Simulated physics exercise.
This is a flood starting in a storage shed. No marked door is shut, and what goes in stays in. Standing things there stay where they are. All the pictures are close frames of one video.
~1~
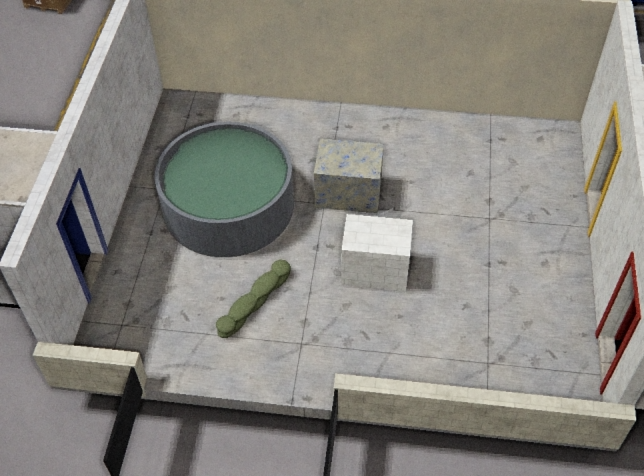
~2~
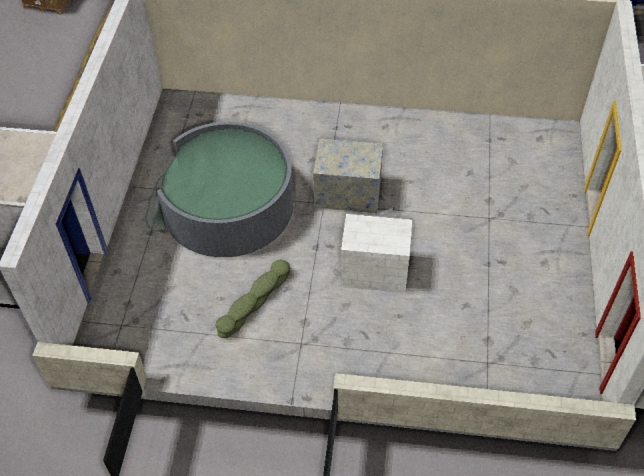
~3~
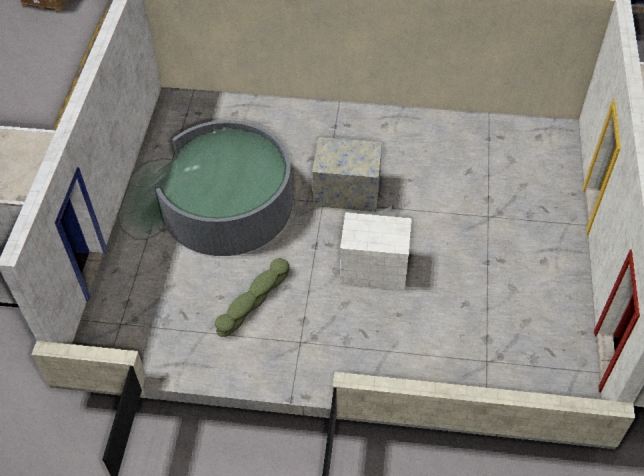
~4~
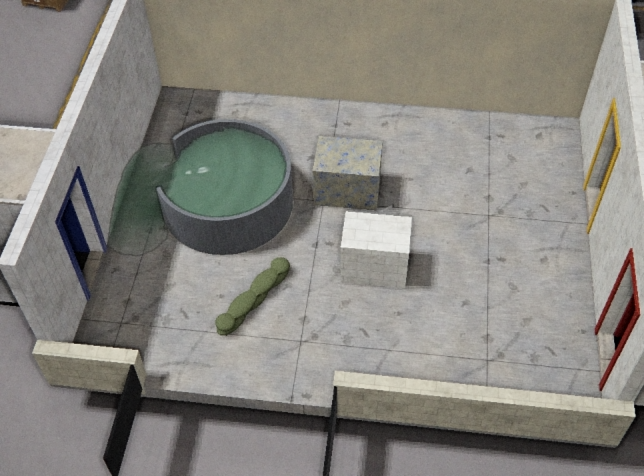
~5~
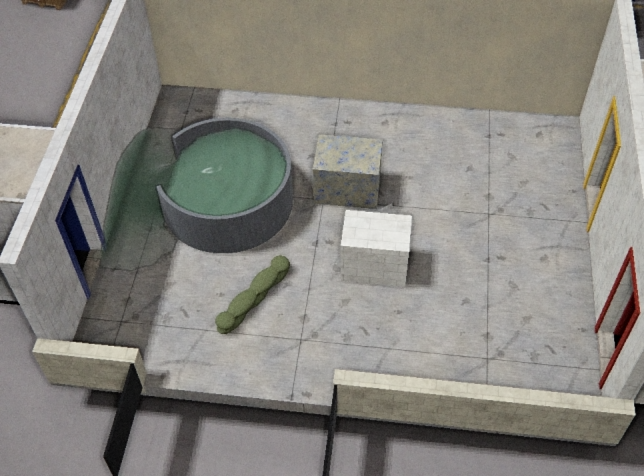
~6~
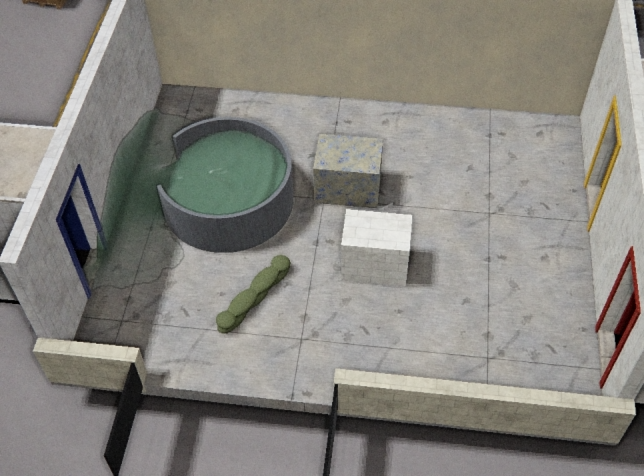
A large round grey tank filled with green liquid stands on the left side of a roofless, pale-walled storage room with a grey tiled floor, seen from above. To its right are a speckled block and a white block, with a lumpy green object in front, a blue-framed opening at left and yellow and red ones at right. The tank's left side opens and translucent green liquid pours out, spreading across the floor and up against the left wall, while the camera stays still.
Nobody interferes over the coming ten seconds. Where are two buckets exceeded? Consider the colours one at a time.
In order: The yellow door does not pass two buckets. The blue door passes two buckets. The red door does not pass two buckets.
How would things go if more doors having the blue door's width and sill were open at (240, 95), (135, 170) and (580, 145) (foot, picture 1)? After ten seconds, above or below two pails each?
Well, the first one overshoots, the next overshoots, and the last doesn't reach it.
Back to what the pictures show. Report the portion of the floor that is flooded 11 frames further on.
Near 30 in a hundred.
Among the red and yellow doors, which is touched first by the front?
It's the yellow door.
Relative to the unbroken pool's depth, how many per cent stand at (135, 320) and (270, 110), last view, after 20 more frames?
Taking them in turn: 6 in a hundred, then 14 in a hundred.
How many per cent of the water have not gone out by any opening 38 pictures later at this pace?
That works out to about 84 percent.
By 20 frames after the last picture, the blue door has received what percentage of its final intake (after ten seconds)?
Roughly 75 per cent.
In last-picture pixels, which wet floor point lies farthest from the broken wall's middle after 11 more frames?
I'd say around (372, 103).
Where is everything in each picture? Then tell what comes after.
The round tank at (224, 173) is whole and still, in the first frame.
The front is at (165, 227), out from the gap at (166, 190), in the second frame.
The front is at (135, 234), out from the gap at (165, 189), in the third frame.
The front is at (108, 244), out from the gap at (166, 190), in the fourth frame.
The front is at (147, 129), out from the gap at (166, 188), in the fifth frame.
The front is at (154, 110), out from the gap at (166, 187), in the sixth frame.
A moment on, water covers 15 % of the floor; the yellow door not reached, the blue door under two buckets in, the red door not reached.
Next, water covers 30 % of the floor; the yellow door not reached, the blue door over two buckets in, the red door not reached.
Then, water covers 45 % of the floor; the yellow door not reached, the blue door over two buckets in, the red door not reached.
Later, water covers 80 % of the floor; the yellow door wet at the sill, nothing in, the blue door far over two buckets in, the red door not reached.
In the end, water covers 95 % of the floor; the yellow door under two buckets in, the blue door far over two buckets in, the red door wet at the sill, nothing in.
